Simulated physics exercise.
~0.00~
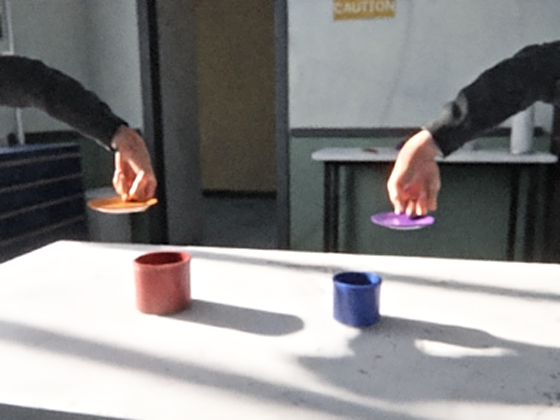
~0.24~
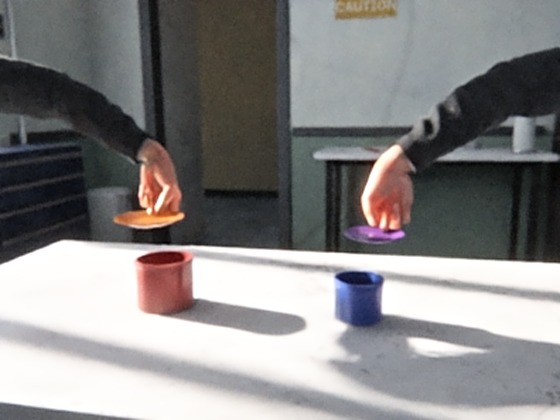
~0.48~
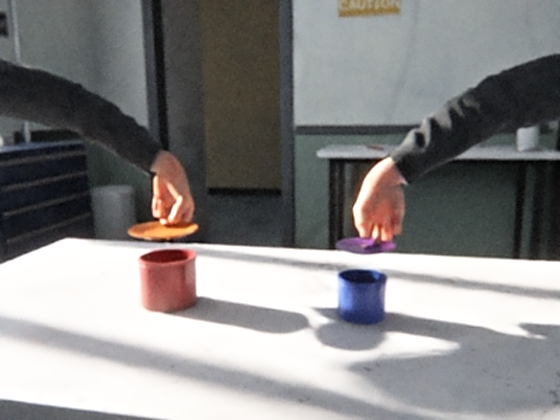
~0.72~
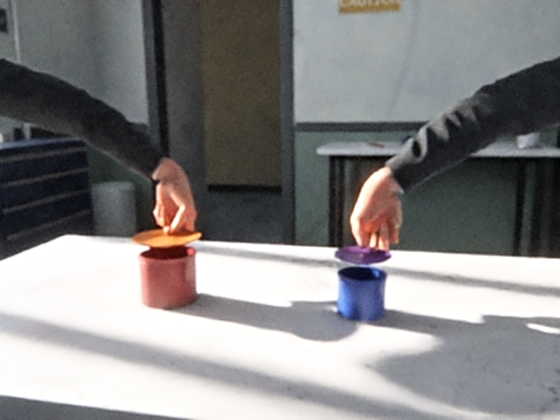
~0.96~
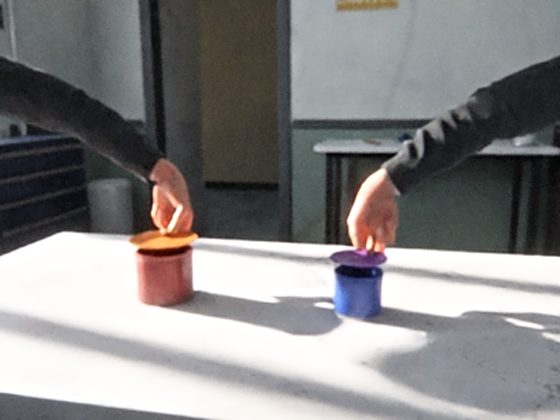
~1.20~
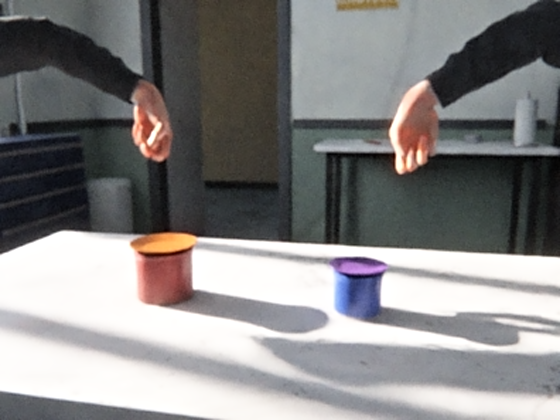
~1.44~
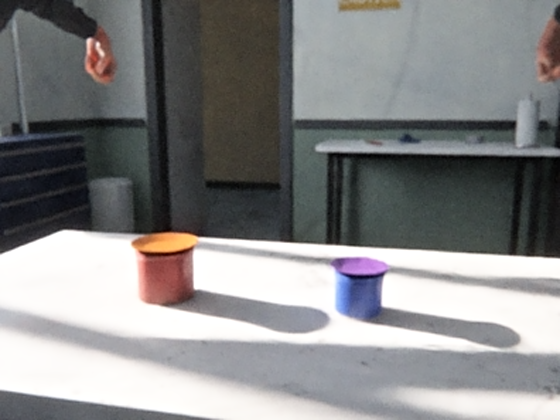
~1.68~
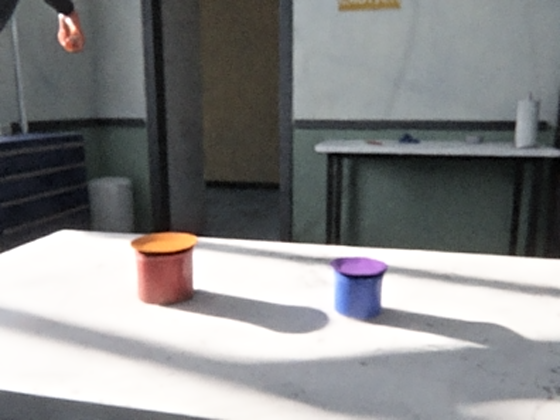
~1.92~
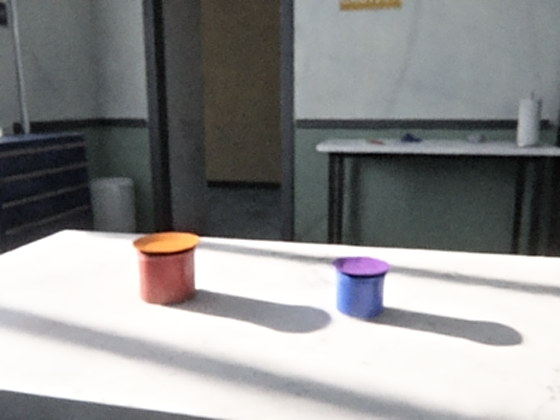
Two hands held an orange saucer above a red pot on the left and a purple saucer above a blue pot on the right, lowered them onto the rims, then let go and drew away, leaving both pots covered.
